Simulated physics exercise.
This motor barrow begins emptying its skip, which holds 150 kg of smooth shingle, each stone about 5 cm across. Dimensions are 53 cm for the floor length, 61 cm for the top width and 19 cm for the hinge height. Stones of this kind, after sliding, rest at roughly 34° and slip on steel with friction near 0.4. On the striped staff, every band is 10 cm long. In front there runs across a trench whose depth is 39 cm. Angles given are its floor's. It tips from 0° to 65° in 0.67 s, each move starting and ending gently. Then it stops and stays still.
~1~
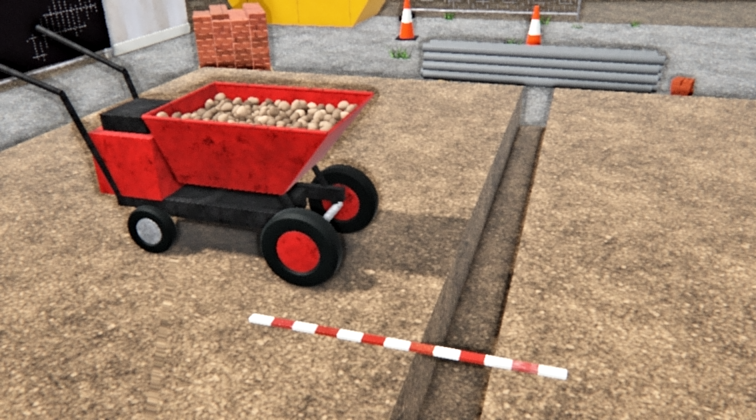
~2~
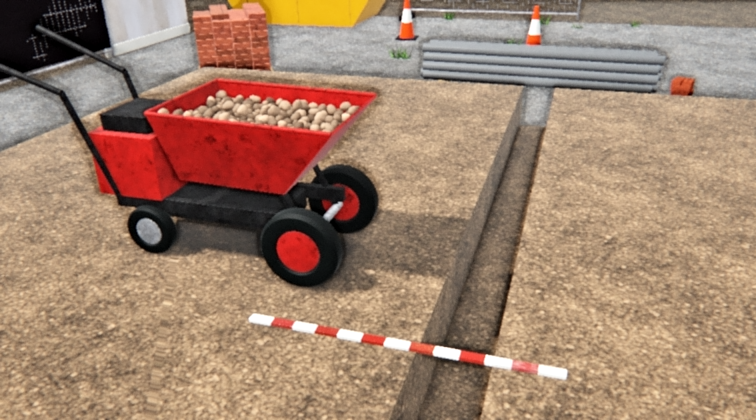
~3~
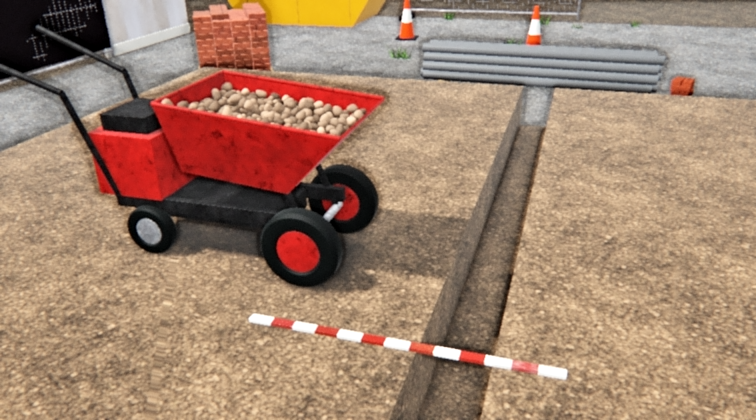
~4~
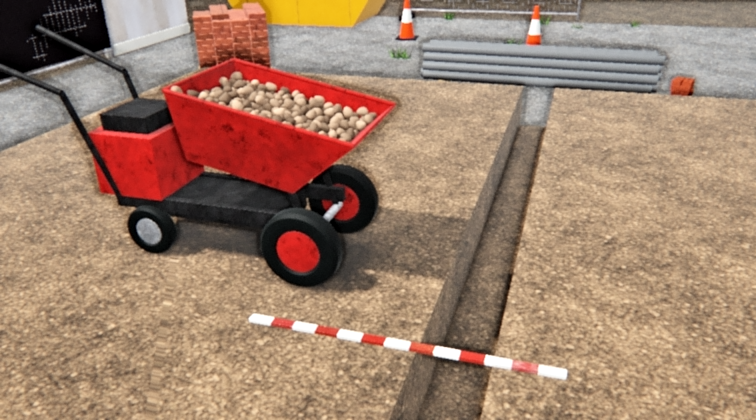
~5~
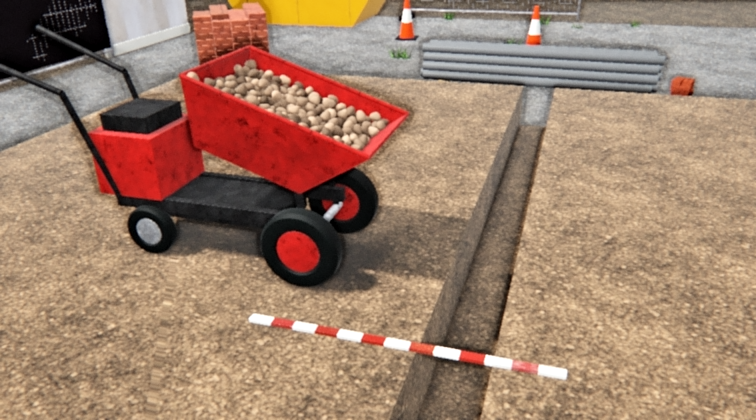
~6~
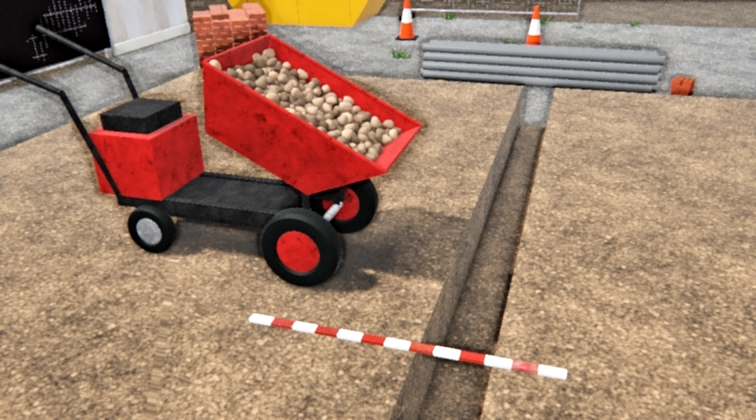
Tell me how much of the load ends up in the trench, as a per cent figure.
Some 63 per cent ends up in the trench.
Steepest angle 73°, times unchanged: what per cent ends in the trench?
Some 65% would finish there.
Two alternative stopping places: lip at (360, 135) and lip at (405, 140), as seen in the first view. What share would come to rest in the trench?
That gives roughly 35 per cent and roughly 10 per cent.
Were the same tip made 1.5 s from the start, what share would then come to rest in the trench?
It would be near 85 per cent.
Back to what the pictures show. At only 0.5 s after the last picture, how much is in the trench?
Roughly 25 percent of the load.
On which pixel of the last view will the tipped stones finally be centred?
Around (494, 325).
Then, 0.2 s after the last picture the floor is at 55°, 100 % in the skip; the foremost stones are at (414, 203).
Then, 0.5 s after the last picture the floor is at 65°, 76 % in the skip, 1 % short of the trench, 23 % in the trench; the foremost stones are at (511, 272).
Then, 0.8 s after the last picture the floor is at 65°, 27 % in the skip, 37 % in the trench, 36 % past the trench; the foremost stones are at (706, 327).
Then, 2.8 s after the last picture the floor is at 65°, 0 % in the skip, 63 % in the trench, 37 % past the trench; the foremost stones are past the picture's edge.
